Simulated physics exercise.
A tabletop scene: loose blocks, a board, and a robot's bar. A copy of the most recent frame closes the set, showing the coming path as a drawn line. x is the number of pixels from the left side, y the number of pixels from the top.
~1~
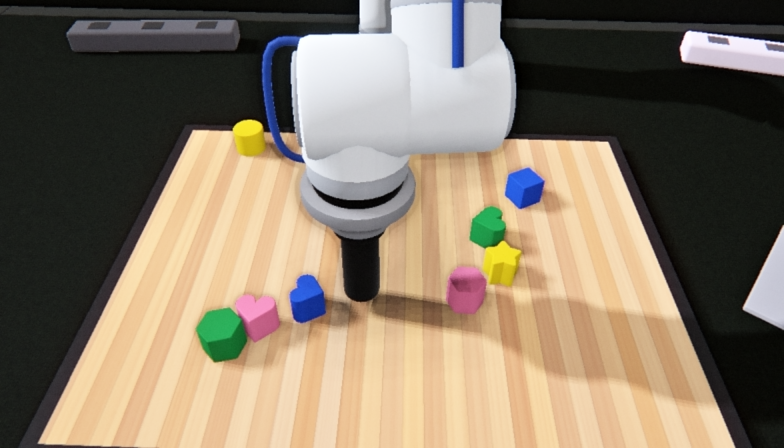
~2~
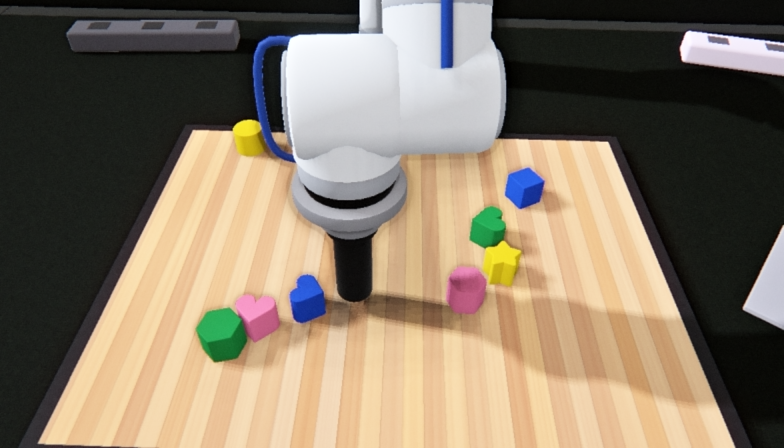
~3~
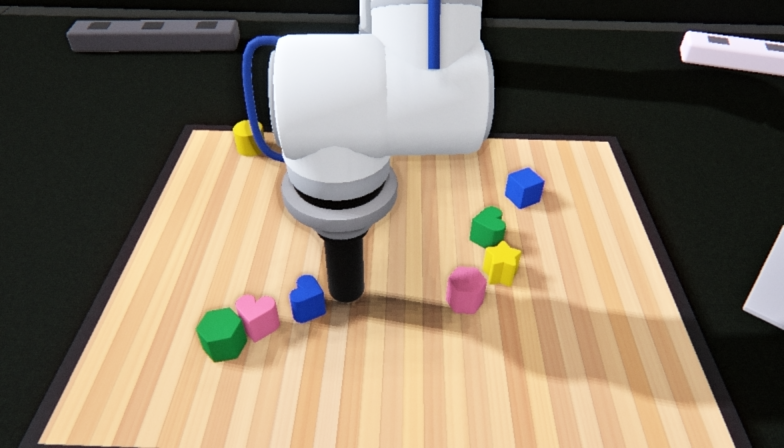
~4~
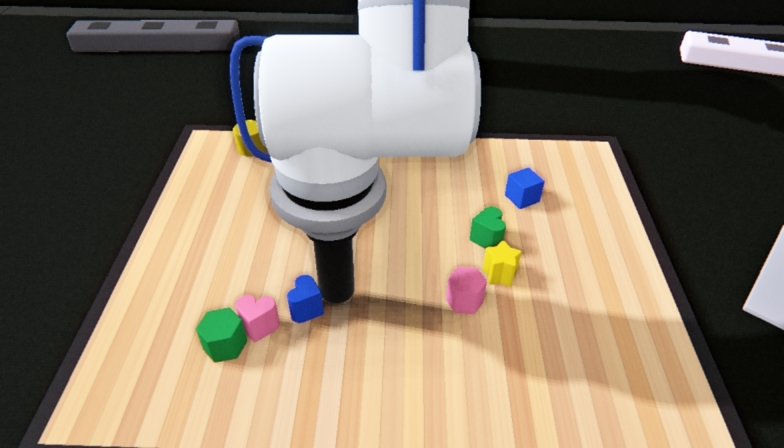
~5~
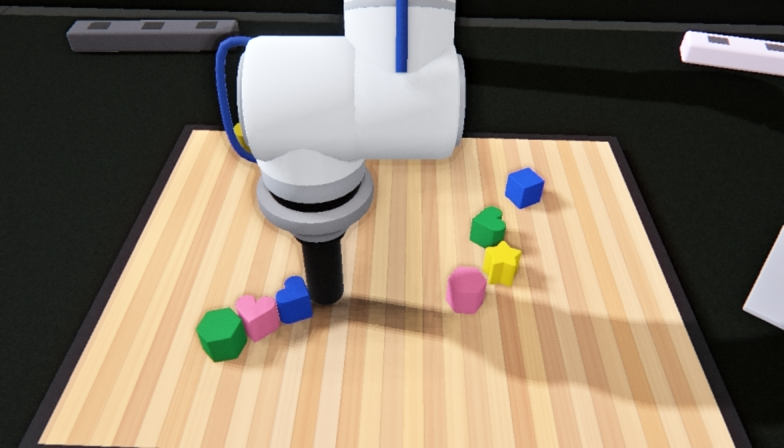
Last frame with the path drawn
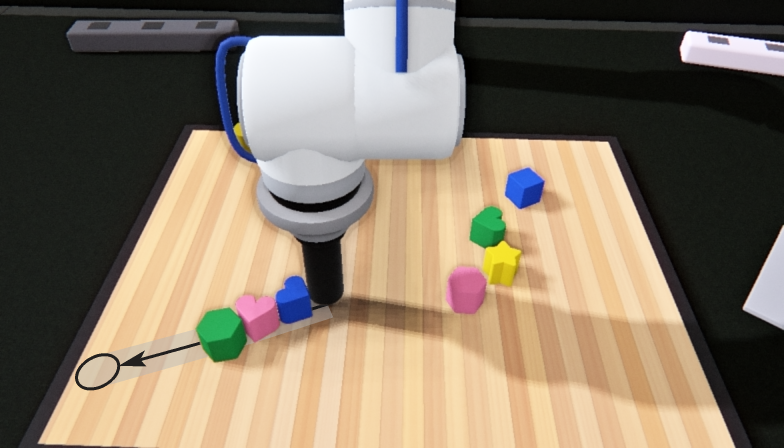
On a wooden tabletop, a robot arm's black bar moves left and nudges a blue heart block toward a pink heart block.
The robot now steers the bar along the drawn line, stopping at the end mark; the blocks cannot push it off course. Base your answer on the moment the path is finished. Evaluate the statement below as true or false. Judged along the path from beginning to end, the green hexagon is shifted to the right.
The statement is false.
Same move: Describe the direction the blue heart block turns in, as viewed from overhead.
From the top, the block rotates clockwise.
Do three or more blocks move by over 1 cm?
Yes.
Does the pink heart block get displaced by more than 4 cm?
Yes, I think so.
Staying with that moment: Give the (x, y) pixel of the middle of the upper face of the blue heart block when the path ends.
Its top middle is near (232, 285).
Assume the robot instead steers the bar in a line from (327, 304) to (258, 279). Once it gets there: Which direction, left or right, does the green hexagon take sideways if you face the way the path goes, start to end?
Out to the left.
Drawn move, from (327, 304) directly to (98, 371).
On the path given first. One third of the way, bar (252, 316); green hexagon (197, 334), turned 35° anticlockwise; pink heart block (206, 302), turned 70° anticlockwise; blue heart block (234, 286), turned 75° clockwise.
Two thirds of the way, bar (175, 338); green hexagon (155, 362), turned 110° anticlockwise; pink heart block (176, 300), turned 15° clockwise; blue heart block (232, 285), turned 85° clockwise.
At the end, bar (91, 360); green hexagon (149, 368), turned 125° anticlockwise; pink heart block (176, 300), turned 15° clockwise; blue heart block (232, 285), turned 85° clockwise.
